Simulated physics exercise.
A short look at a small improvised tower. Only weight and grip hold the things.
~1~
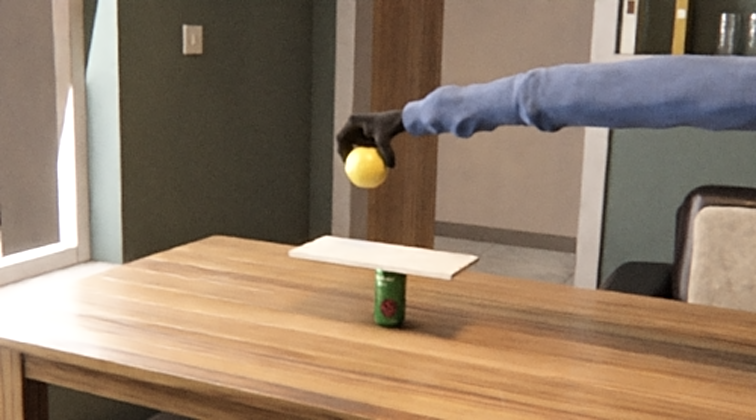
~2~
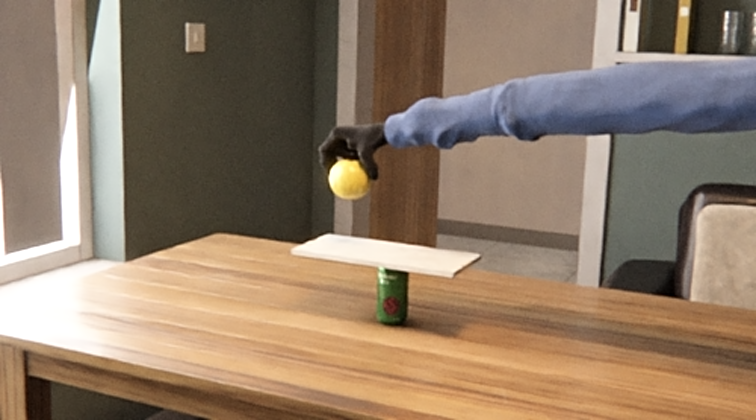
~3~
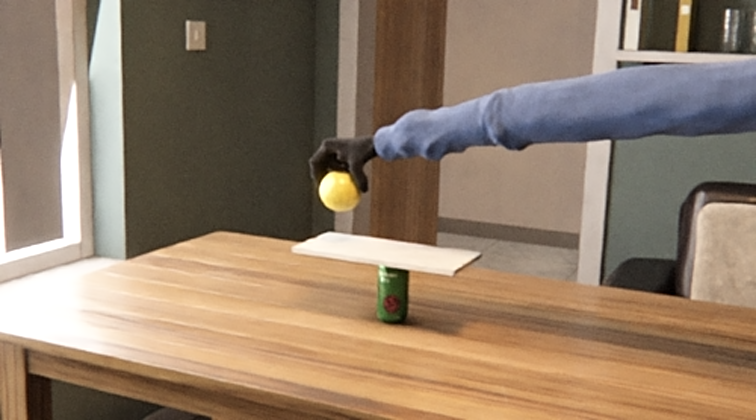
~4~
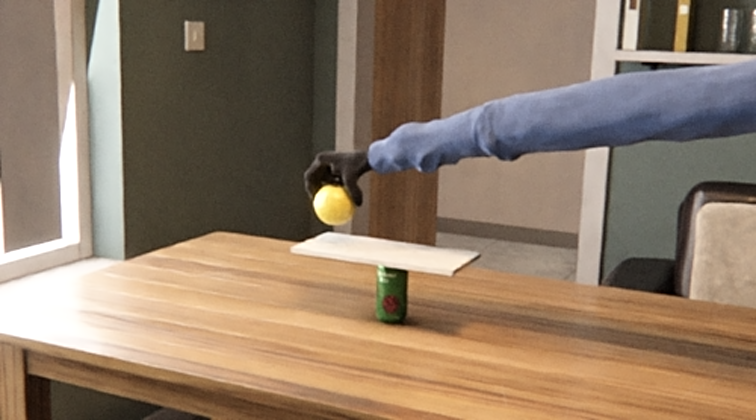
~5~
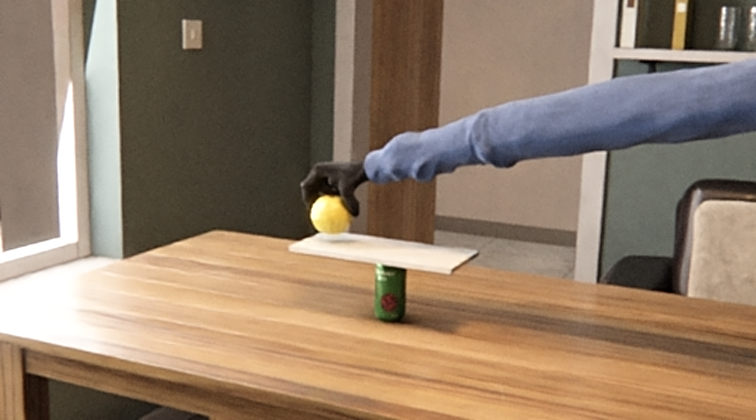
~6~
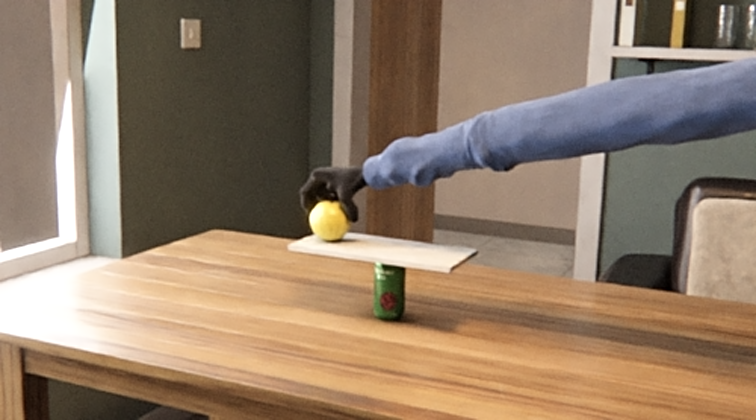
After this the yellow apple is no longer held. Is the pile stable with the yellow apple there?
It gives way.
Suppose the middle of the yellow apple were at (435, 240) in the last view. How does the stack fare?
Then it gives way.
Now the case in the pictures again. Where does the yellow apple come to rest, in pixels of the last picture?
Near (307, 284).
Then, 0.30 s later than the last frame, yellow apple now fallen; white board tilted by 40°.
Then, 0.50 s later than the last frame, white board tilted by 55°.
When it is over, fallen, yellow apple; lying over in the stack, white board; green can as before. End places, in pixels of the last picture, yellow apple near (307, 285). The stack loses its balance.
